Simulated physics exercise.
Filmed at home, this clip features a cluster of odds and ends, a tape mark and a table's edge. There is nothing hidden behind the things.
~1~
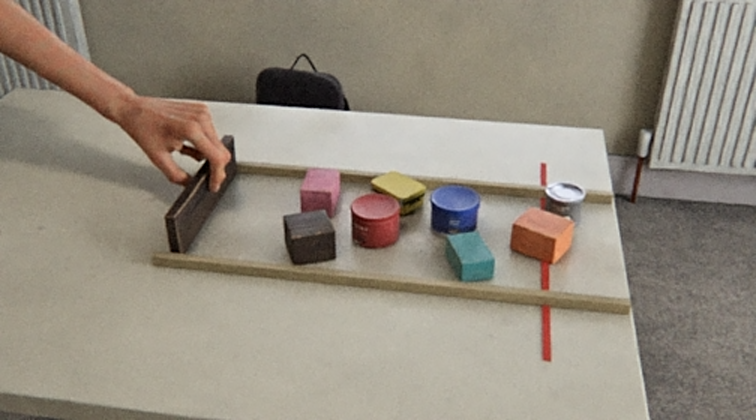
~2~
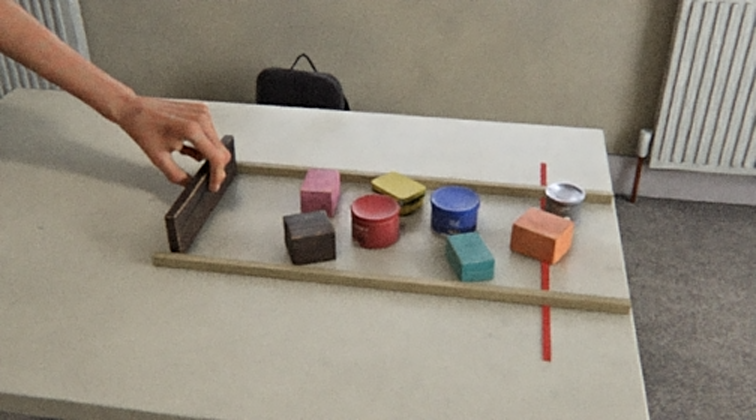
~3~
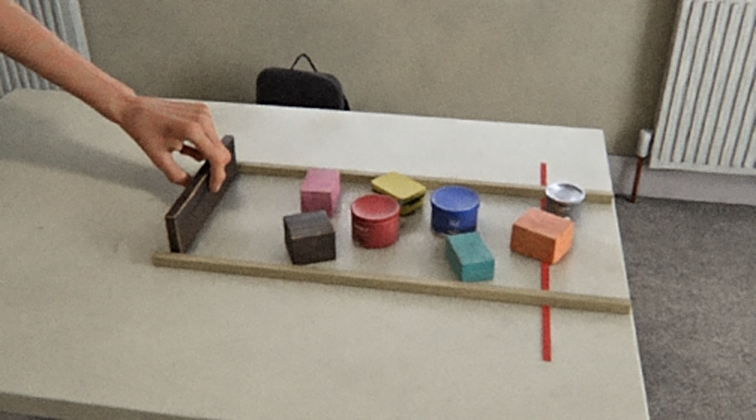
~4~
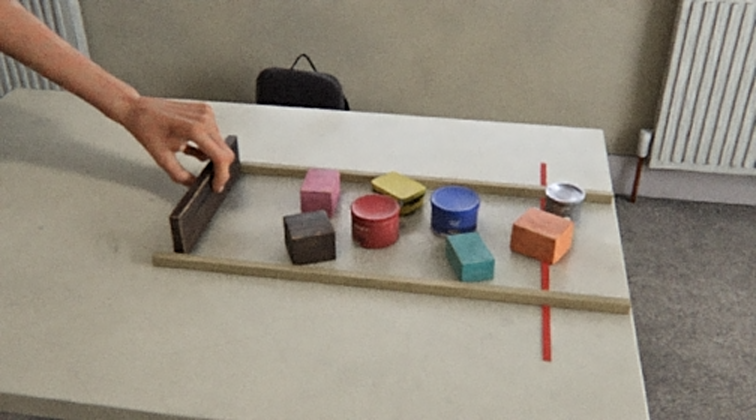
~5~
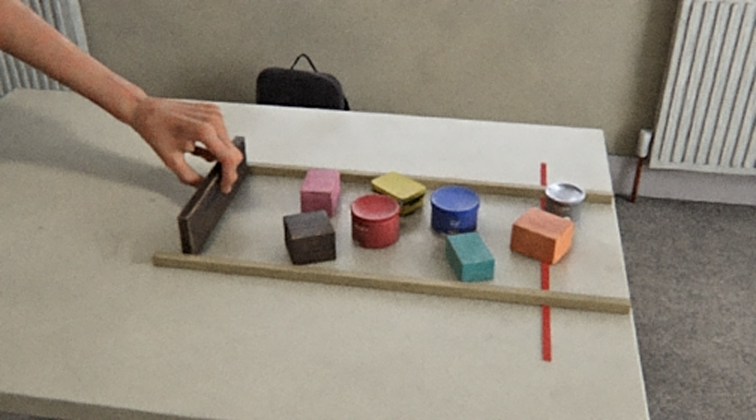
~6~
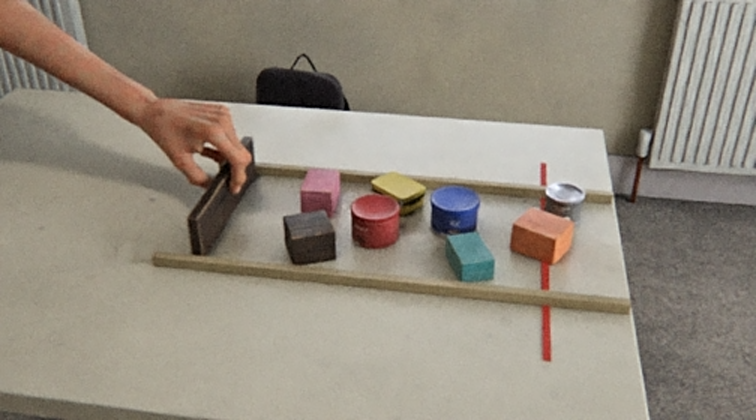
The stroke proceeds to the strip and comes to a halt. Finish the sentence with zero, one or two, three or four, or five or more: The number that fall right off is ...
The number that fall right off is one or two.
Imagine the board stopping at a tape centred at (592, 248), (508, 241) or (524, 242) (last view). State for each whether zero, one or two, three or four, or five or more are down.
5 or more; none at all; none at all.
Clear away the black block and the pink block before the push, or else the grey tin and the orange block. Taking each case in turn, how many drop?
First try: 0 fallen; other try: 0.
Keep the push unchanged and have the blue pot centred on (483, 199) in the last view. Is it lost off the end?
In that spot, it plunges.
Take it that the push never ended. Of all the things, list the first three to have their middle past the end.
Orange block, grey tin, blue pot.
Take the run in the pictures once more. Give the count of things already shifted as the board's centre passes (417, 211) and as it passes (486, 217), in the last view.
By then 6, and later 8.
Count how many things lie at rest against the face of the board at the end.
That comes to 3.
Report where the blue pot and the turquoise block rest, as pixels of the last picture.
The blue pot finishes at (611, 228); the turquoise block finishes at (611, 274).
Soon after, none off yet; grey tin at rest near (564, 205); orange block at rest near (542, 235); turquoise block at rest near (470, 257).
In the end, the number that fall off is one or two; gone, orange block and grey tin.
